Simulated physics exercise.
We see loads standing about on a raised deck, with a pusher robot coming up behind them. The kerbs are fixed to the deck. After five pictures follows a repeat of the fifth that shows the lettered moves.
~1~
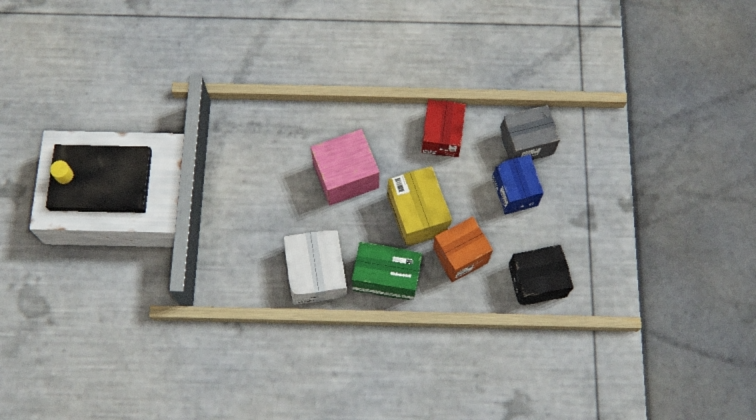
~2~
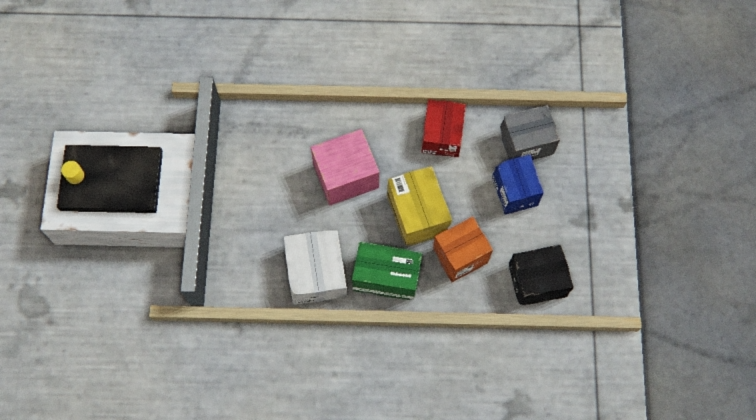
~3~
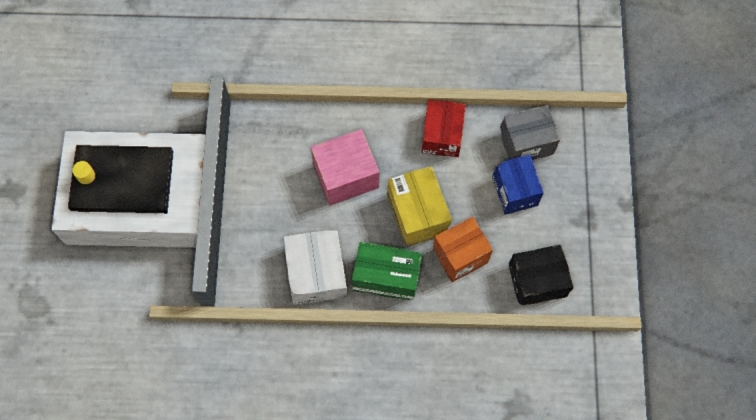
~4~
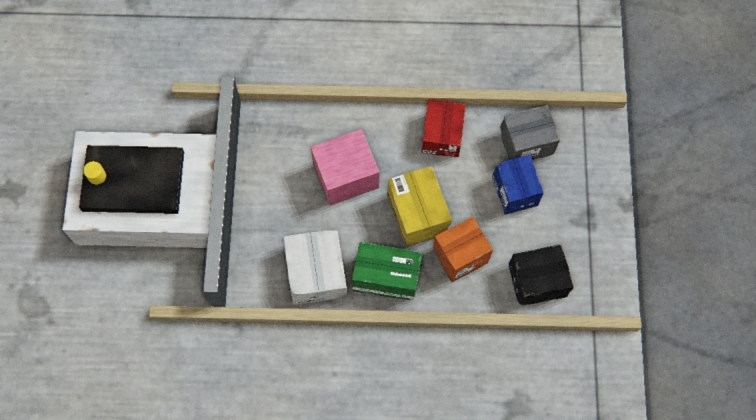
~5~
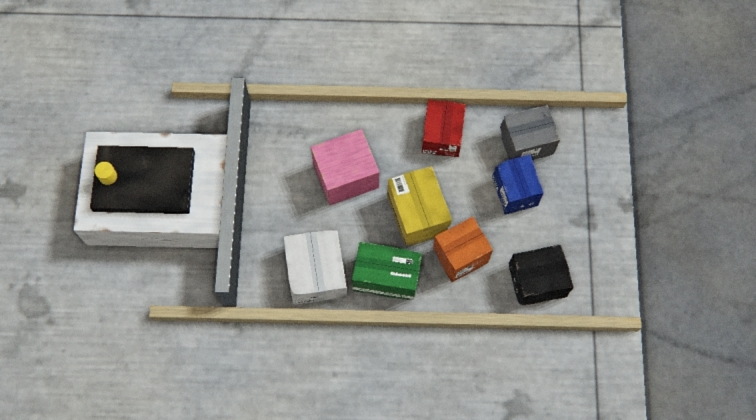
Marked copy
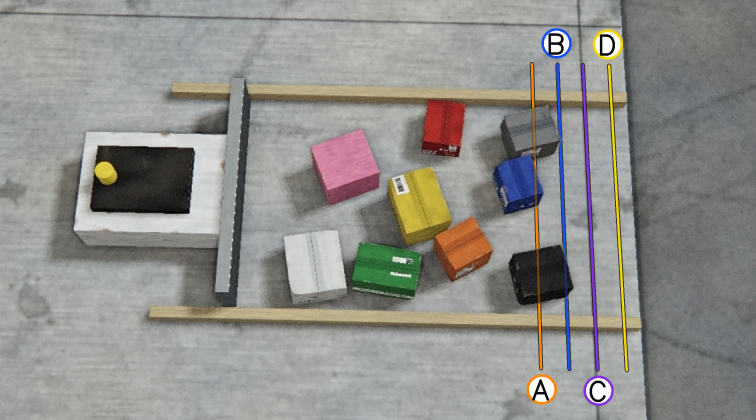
A white pusher robot with a black top, a yellow knob and a wide grey blade sits at the left of a grey concrete deck, seen from high above. Between two wooden rails lie pink, white, green, yellow, red and orange boxes, with blue, grey and black ones farther right. The robot creeps steadily rightward, narrowing the gap to the motionless boxes without touching them, while the camera stays still.
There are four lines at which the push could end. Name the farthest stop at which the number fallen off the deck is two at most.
As far as mark A.
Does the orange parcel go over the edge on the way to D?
Yes.
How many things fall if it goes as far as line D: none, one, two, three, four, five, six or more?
In all, six or more.
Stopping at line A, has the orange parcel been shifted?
Yes.
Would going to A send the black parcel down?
Yes.
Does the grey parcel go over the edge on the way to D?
Yes.
On the marked copy, A at (536, 208); B at (563, 209); C at (590, 209); D at (618, 210).
With A. Early on, robot (261, 182); orange parcel (486, 246); white box (374, 271).
Further on, robot (375, 184); black parcel (602, 280); orange parcel (577, 222).
At the end, robot (459, 186); orange parcel over the edge; black parcel over the edge; two fallen.
As for the rest, B drops five; C drops six; D drops nine.
